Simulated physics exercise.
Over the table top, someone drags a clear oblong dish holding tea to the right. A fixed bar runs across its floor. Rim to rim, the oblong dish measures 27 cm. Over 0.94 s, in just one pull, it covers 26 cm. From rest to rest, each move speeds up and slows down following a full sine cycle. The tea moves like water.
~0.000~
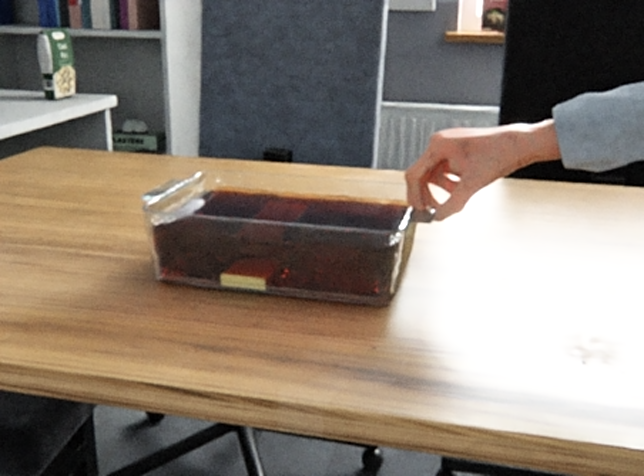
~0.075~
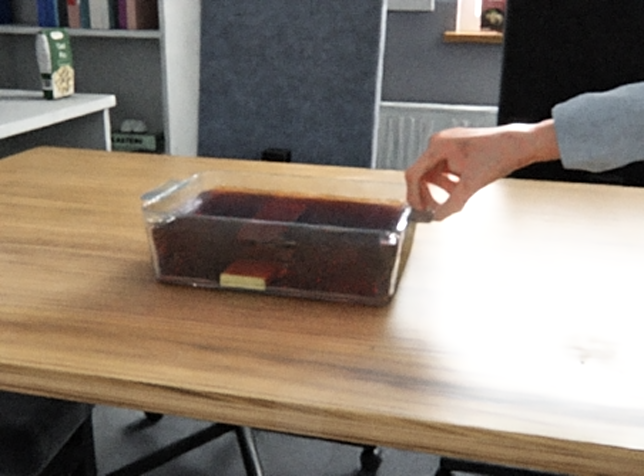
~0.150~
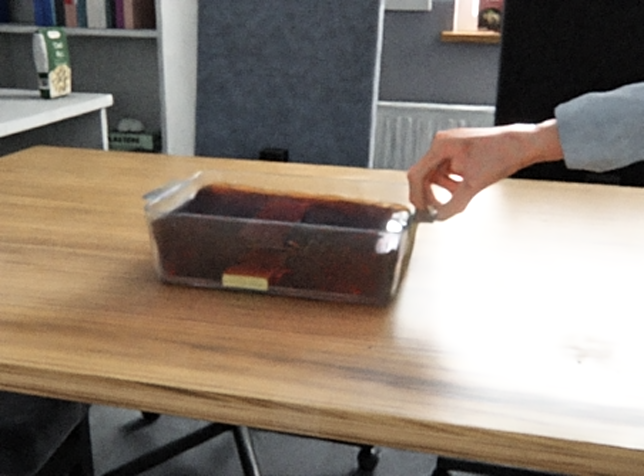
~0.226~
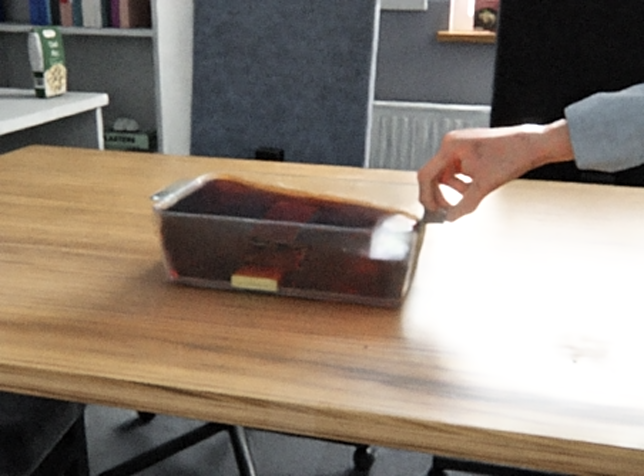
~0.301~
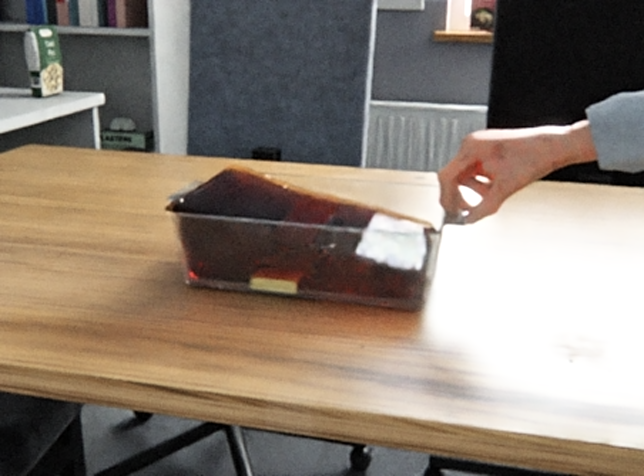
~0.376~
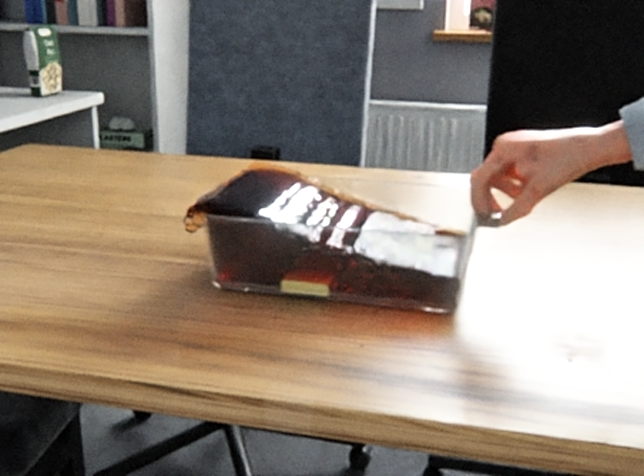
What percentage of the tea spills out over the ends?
About 21 per cent.
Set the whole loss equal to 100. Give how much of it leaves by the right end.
About 70 per cent.
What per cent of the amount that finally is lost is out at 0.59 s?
I'd say something like 20 per cent at that point.
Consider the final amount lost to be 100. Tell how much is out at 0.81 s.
Roughly 60%.
By 0.59 s it has gone 19 cm; 3 per cent is out over the left end and 0 over the right.
By 0.81 s it has gone 26 cm; 3 per cent is out over the left end and 9 over the right.
By 1.02 s it has gone 26 cm; 3 per cent is out over the left end and 14 over the right.
By 1.24 s it has gone 26 cm; 5 per cent is out over the left end and 14 over the right.
At rest 21 per cent is out in all, 6 of it over the left end.
